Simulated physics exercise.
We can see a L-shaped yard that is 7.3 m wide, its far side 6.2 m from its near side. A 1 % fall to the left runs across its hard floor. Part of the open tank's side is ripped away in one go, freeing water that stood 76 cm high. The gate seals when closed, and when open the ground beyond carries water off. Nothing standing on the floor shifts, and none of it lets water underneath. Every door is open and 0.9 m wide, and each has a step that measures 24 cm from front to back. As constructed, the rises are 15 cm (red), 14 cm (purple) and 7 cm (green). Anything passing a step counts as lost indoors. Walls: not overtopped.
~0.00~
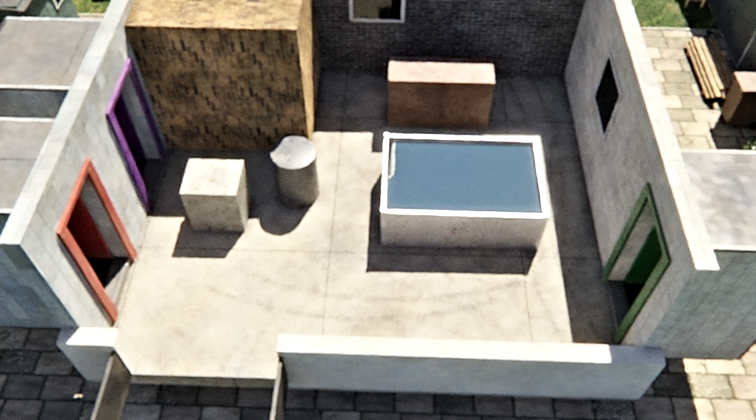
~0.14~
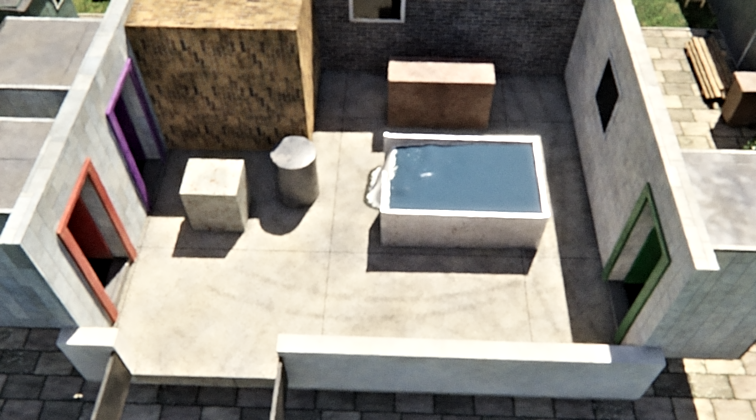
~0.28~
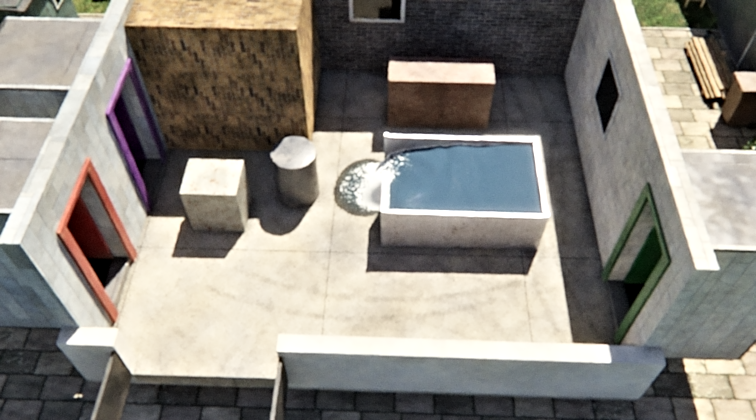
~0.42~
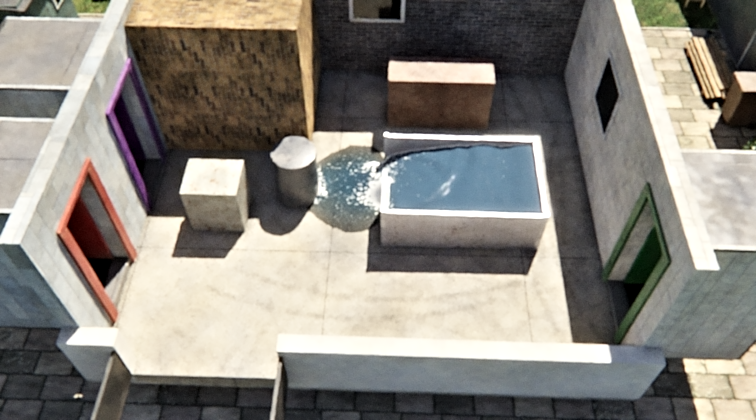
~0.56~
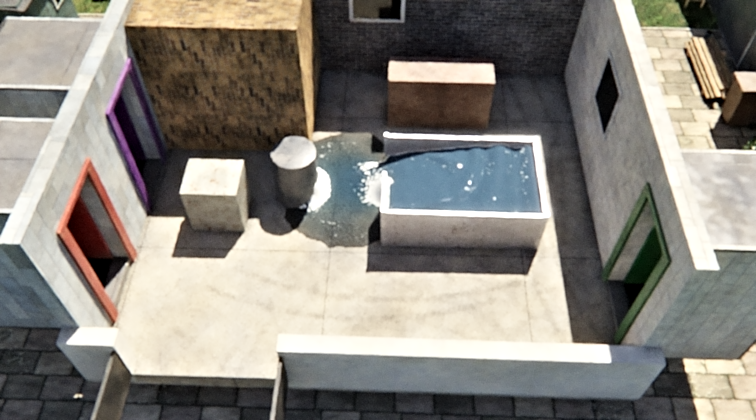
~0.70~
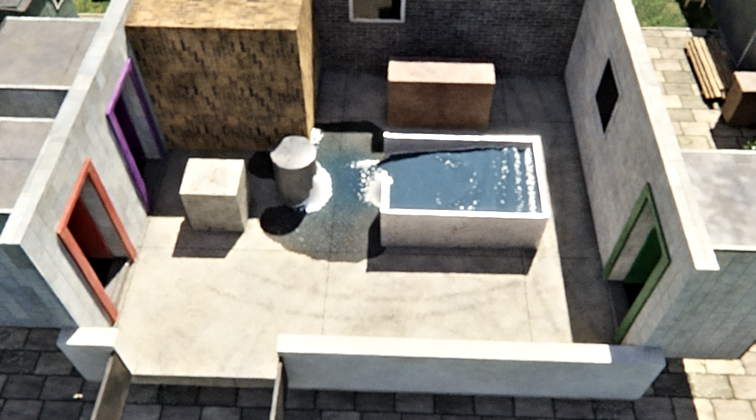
In a walled yard with red, purple and green doorways, water bursts from the left end of a white-rimmed open tank, spreads left across the pale floor and washes around a round pillar while the tank's surface ripples.
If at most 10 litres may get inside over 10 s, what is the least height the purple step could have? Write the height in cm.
Roughly 21 cm.
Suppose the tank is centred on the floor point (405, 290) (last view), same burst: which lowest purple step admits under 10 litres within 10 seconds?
In this case, 19 cm or so.
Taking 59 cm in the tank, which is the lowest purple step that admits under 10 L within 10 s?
Some 16 cm.
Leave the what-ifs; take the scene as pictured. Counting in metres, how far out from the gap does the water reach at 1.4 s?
Close to 4.0 metres, I'd say.
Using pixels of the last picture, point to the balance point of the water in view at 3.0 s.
Look at about (372, 197) in the last view.
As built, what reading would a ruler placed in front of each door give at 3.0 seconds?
The red door has 7 cm, the purple door 23 cm and the green door 0 cm.
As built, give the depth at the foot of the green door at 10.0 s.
Some 3.5 cm.
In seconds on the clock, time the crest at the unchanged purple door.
Near 2.6 seconds.
After 1.4 s water covers 25 % of the floor, deepest (48 cm) near (325, 194); it has not reached the purple door.
After 3.0 s water covers 55 % of the floor, deepest (30 cm) near (309, 154); 23 cm at the purple door, 42 litres in over its 14 cm step.
After 10.0 s water covers 90 % of the floor, deepest (12 cm) near (309, 154); 9 cm at the purple door, 74 litres in over its 14 cm step.
At the purple door as built, the water arrived by 1.5 s and peaked near 25 cm at 2.6 s.
Run again over the same 10 s with other heights there, 38 litres in over 17 cm, 5 litres over 23 cm. The limit of 10 litres is kept from about 21 cm up.
